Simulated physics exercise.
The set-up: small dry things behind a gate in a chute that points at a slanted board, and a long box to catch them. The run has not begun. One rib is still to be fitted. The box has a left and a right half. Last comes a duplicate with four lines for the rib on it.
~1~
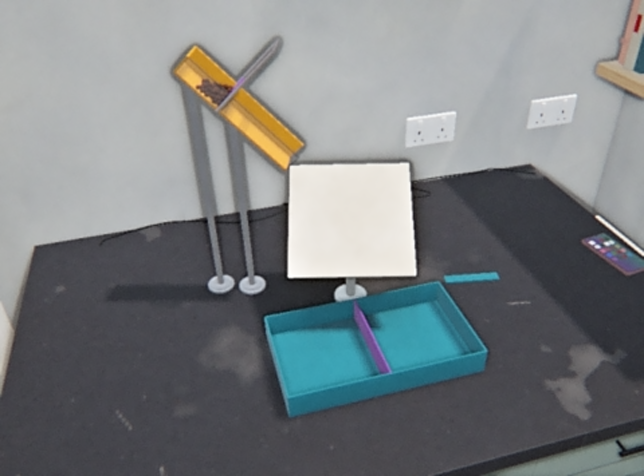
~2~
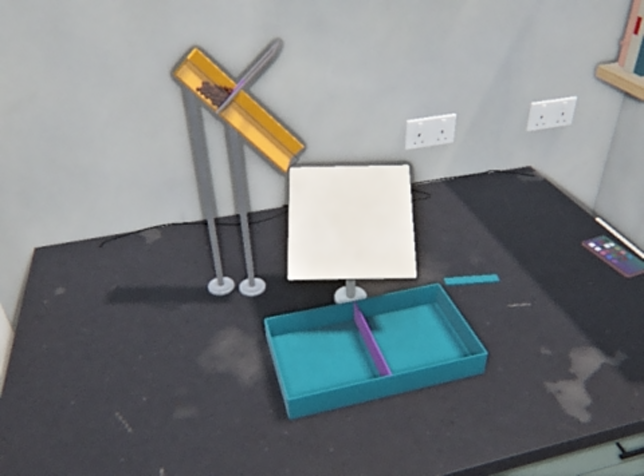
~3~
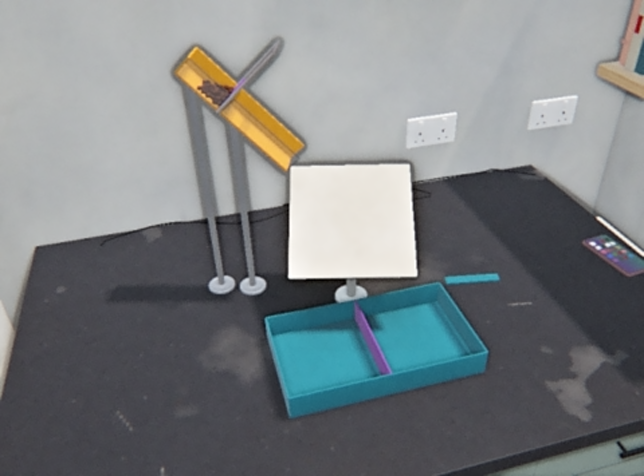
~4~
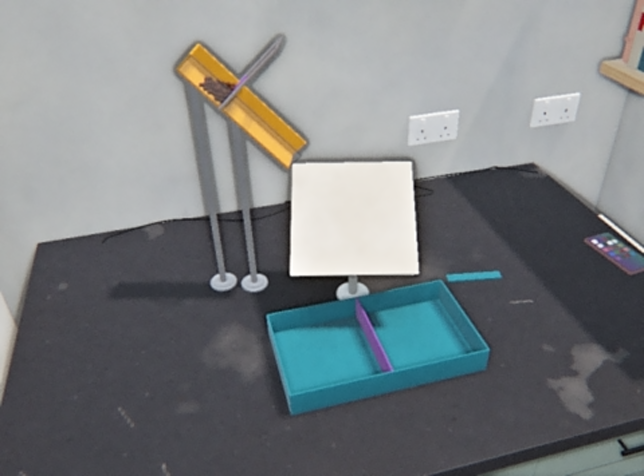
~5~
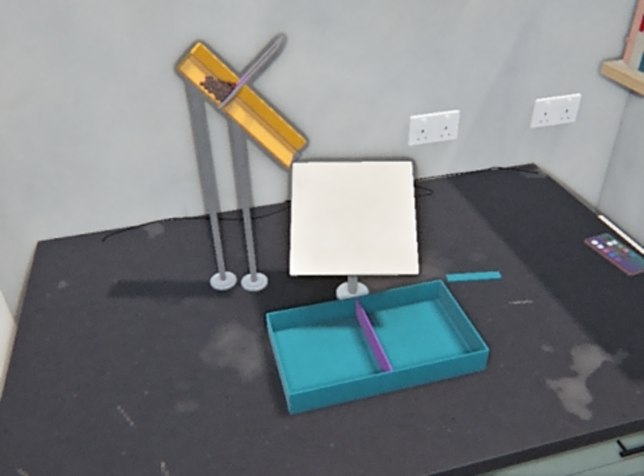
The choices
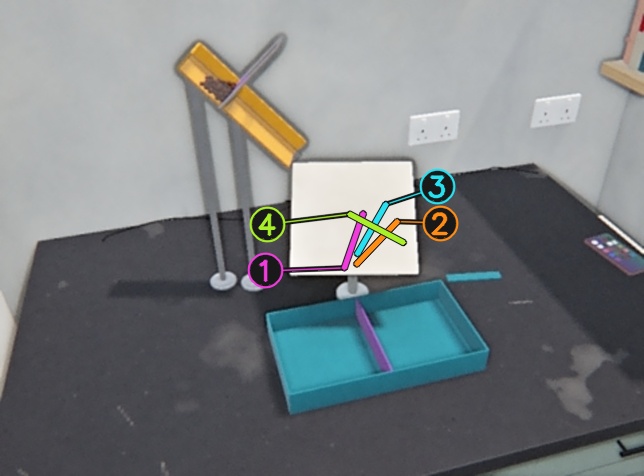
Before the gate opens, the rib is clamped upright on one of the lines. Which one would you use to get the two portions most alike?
4.
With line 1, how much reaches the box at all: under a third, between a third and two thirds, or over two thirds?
It is over two thirds.
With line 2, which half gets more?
More lands on the left.
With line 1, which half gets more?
Left.
On the marked copy, line 1 from (363, 213) to (344, 267); line 2 from (397, 221) to (356, 264); line 3 from (385, 204) to (357, 253); line 4 from (349, 214) to (403, 242).
If 1 is chosen, of what is caught, the bulk in the left half, a small share in the right.
If 2 is chosen, of what is caught, all but a few in the left half, only a few in the right.
If 3 is chosen, of what is caught, all but a few in the left half, a small share in the right.
If 4 is chosen, of what is caught, close to a third in the left half, close to two thirds in the right.
